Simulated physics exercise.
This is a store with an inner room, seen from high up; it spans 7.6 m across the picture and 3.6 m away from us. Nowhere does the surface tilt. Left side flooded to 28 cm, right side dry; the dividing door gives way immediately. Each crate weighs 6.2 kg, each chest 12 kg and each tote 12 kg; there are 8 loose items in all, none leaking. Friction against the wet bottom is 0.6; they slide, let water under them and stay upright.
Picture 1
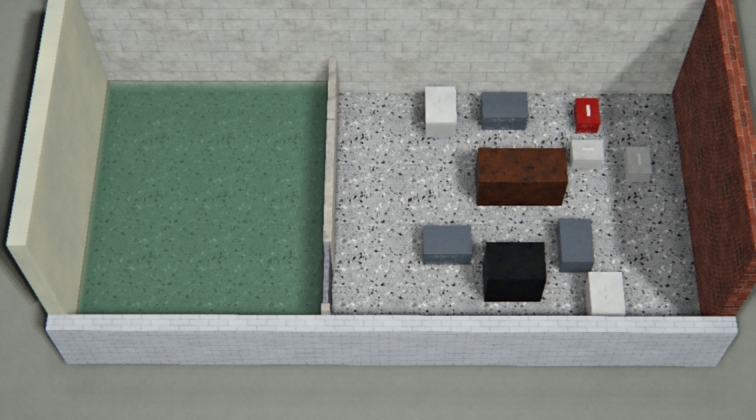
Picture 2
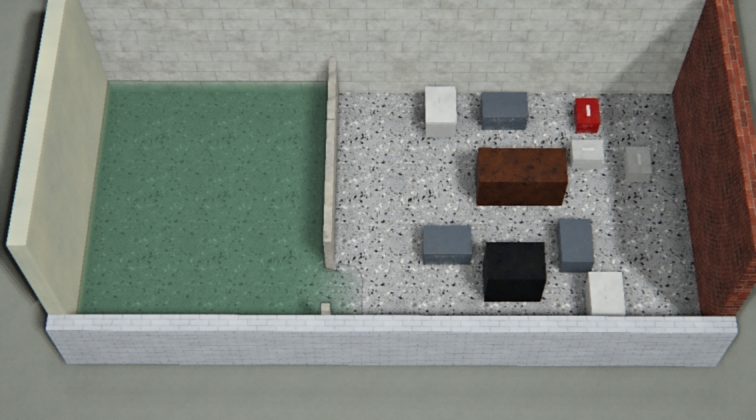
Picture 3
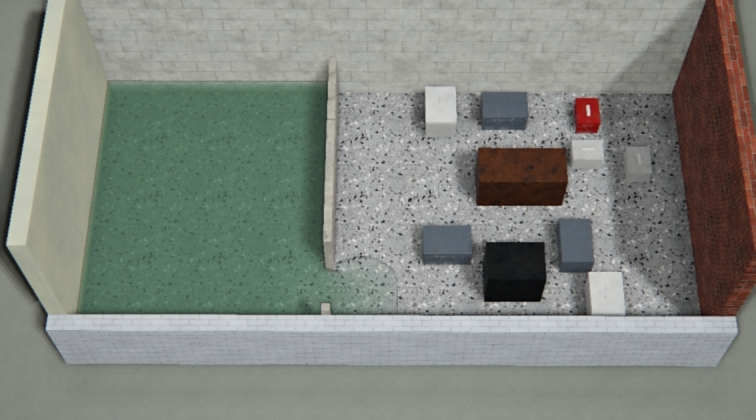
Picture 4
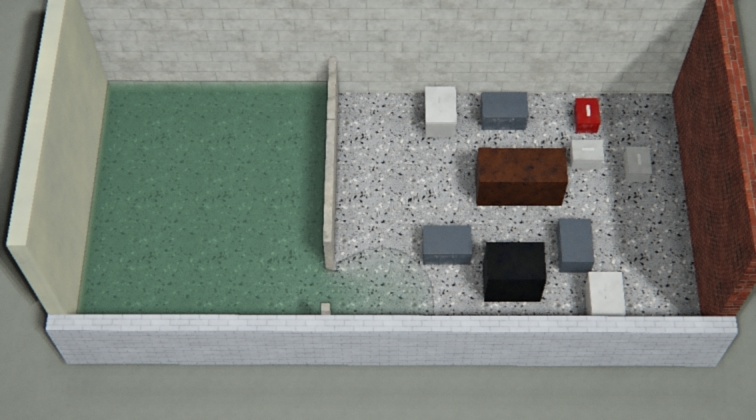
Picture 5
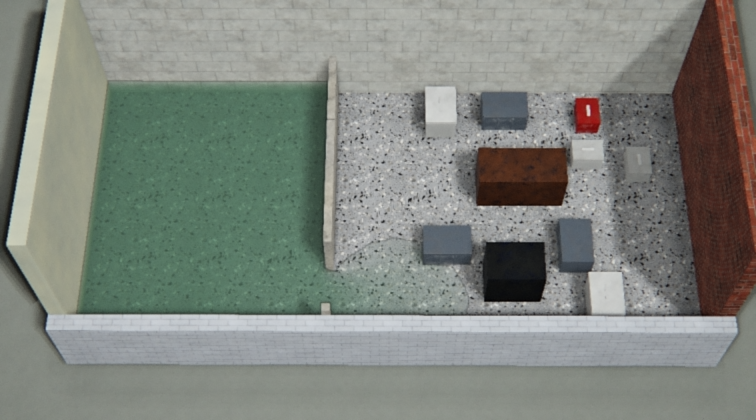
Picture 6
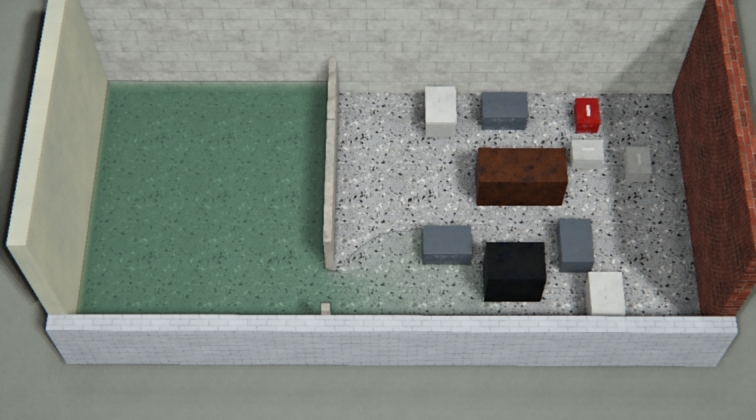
A walled store with an inner room is seen from high up, its left side covered by green water and its right side a dry speckled floor behind a thin dividing wall. On the right stand a large brown chest, a black one, blue-grey and pale boxes, and a small red tote near the back. A gap opens at the wall's near end and water spreads thinly through it rightward, while the boxes and camera stay still.
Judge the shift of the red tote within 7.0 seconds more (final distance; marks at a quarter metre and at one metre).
It stays where it is.
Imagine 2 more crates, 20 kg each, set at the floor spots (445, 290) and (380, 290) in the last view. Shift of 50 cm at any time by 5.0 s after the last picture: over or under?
Respectively beyond that and beyond that.
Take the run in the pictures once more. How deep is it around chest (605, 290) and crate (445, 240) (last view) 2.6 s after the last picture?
Depths: Near 5 cm, then near 6 cm.
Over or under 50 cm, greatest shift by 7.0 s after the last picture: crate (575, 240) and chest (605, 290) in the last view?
Taking them one at a time, I'd say further, then further.
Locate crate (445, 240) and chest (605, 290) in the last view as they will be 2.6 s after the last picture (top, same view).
I'd say close to (477, 206) and close to (669, 260).
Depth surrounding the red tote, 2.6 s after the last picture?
Depth approx. 0 cm.
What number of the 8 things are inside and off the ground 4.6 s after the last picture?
The number is 3.
Then, 0.6 s after the last picture the red tote is near (588, 111), 0.0 m from its start, aground; 0 afloat.
Then, 2.6 s after the last picture the red tote is near (588, 111), 0.0 m from its start, aground; 1 afloat.
Then, 4.6 s after the last picture the red tote is near (588, 111), 0.0 m from its start, aground; 3 afloat.
Then, 7.0 s after the last picture the red tote is near (588, 111), 0.0 m from its start, aground; 4 afloat.
